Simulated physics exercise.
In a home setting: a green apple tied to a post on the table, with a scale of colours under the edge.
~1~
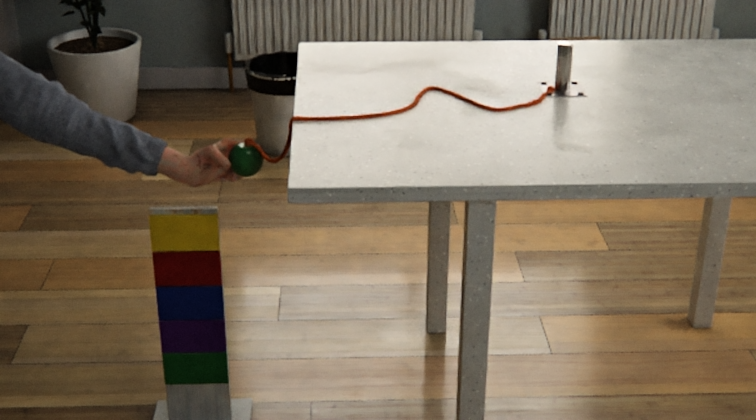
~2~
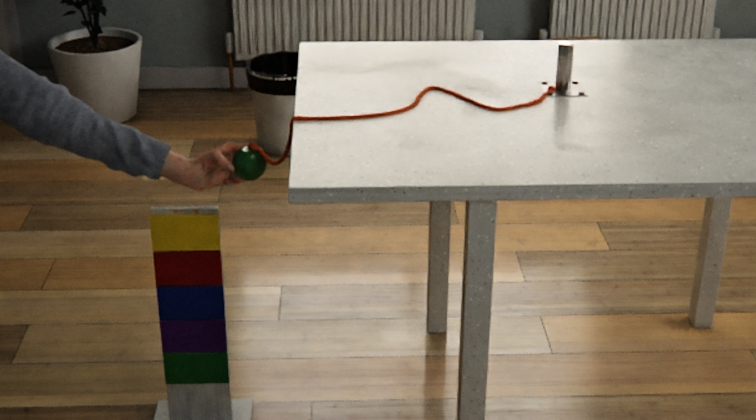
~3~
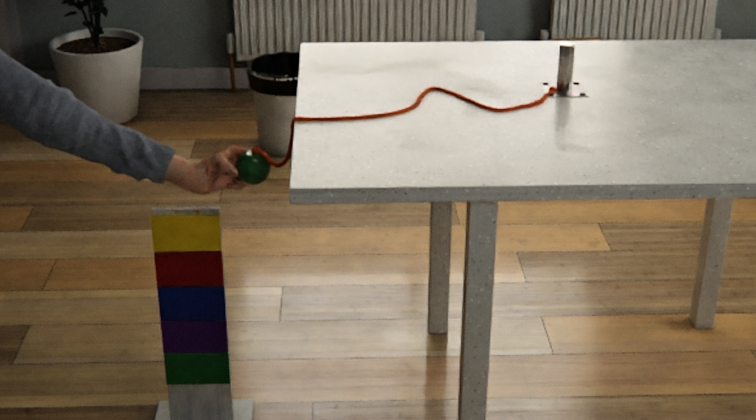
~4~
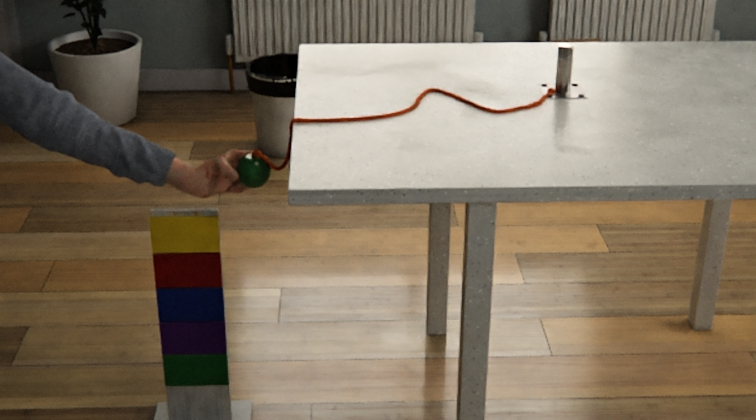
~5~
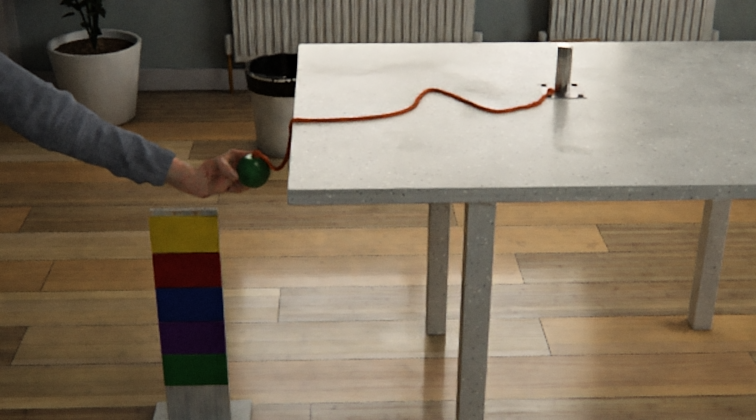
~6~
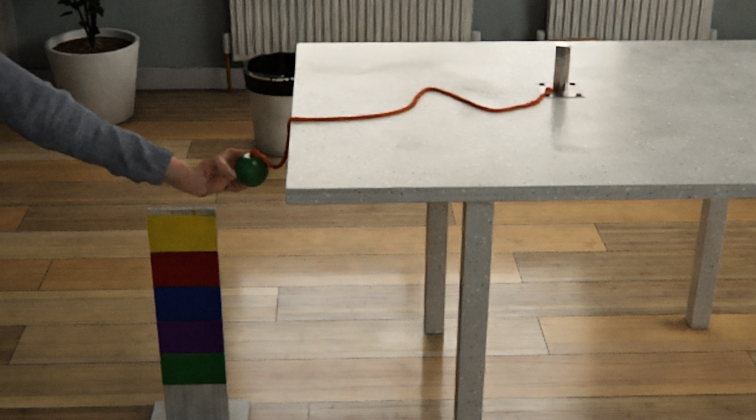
A hand holds a green ball on a red cord beside the table, lowering it slightly.
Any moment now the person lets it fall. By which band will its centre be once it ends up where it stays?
By the blue band.
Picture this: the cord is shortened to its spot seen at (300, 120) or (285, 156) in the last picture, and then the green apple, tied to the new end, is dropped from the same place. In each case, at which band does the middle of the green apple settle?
In order, the results are yellow and red.
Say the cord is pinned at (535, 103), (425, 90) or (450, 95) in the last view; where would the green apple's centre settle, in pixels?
Respectively (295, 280), (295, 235) and (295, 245).
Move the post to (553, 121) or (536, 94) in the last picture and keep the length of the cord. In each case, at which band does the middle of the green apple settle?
Purple; purple.
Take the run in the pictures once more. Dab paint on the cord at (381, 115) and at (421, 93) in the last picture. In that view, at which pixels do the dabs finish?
They end up around (291, 130) and around (352, 104).
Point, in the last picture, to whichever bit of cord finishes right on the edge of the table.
Around (397, 112).
A little later, apple near (260, 279); level with red.
Next, apple near (316, 283); level with blue.
Later still, apple near (287, 297); level with blue.
When it is over, apple near (297, 296); level with blue. Its centre hangs level with the blue band.
